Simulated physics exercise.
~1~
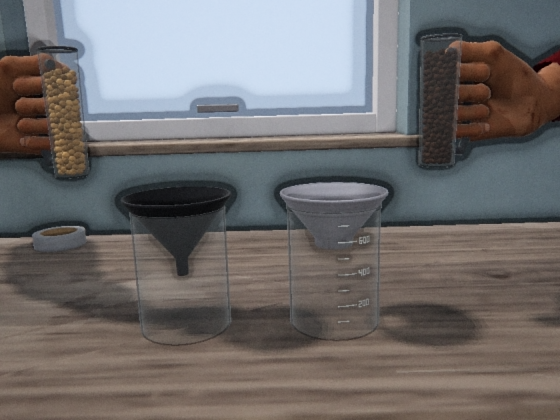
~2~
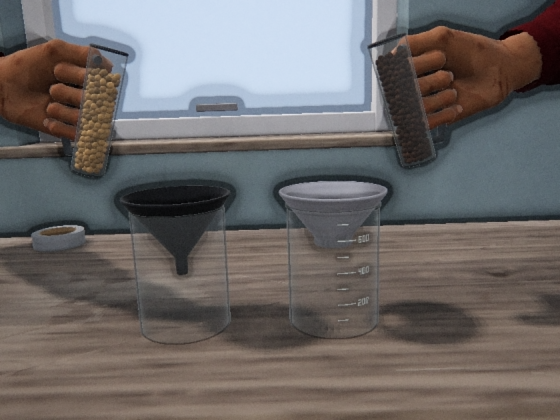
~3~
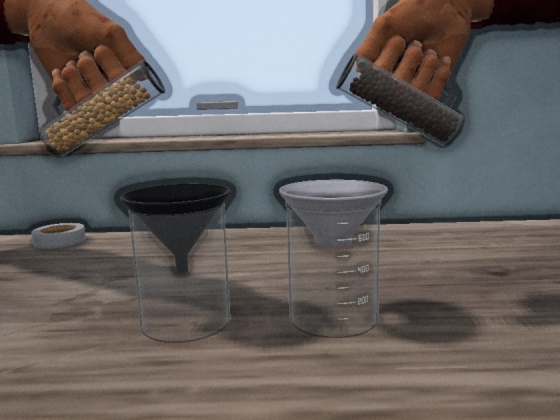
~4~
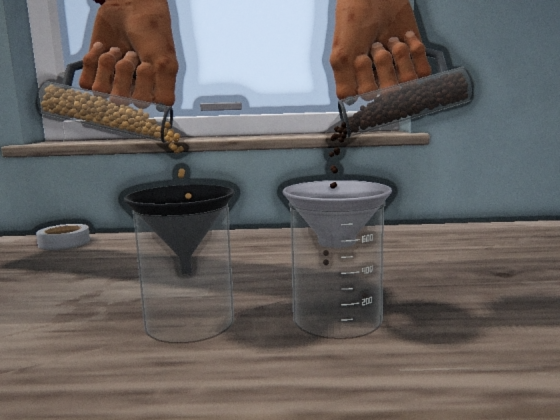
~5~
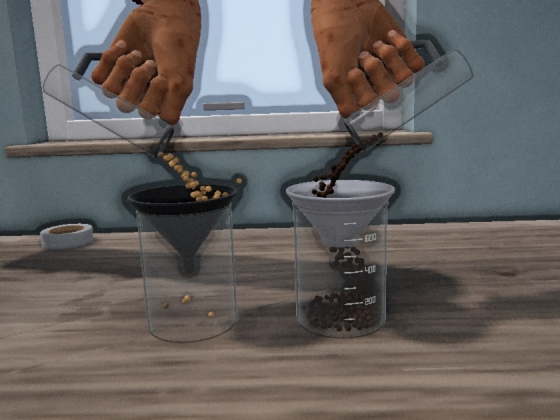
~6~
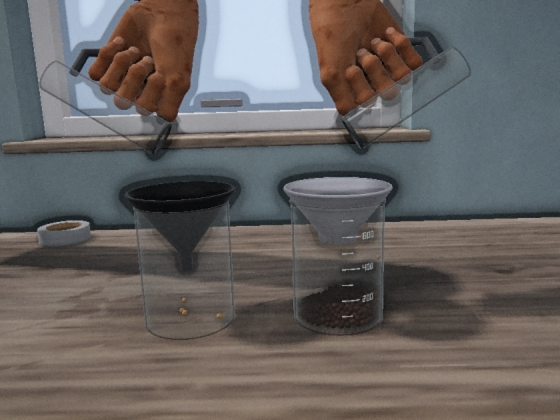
Two hands tip cups into funnels; the left clogs while the right empties into its jar.
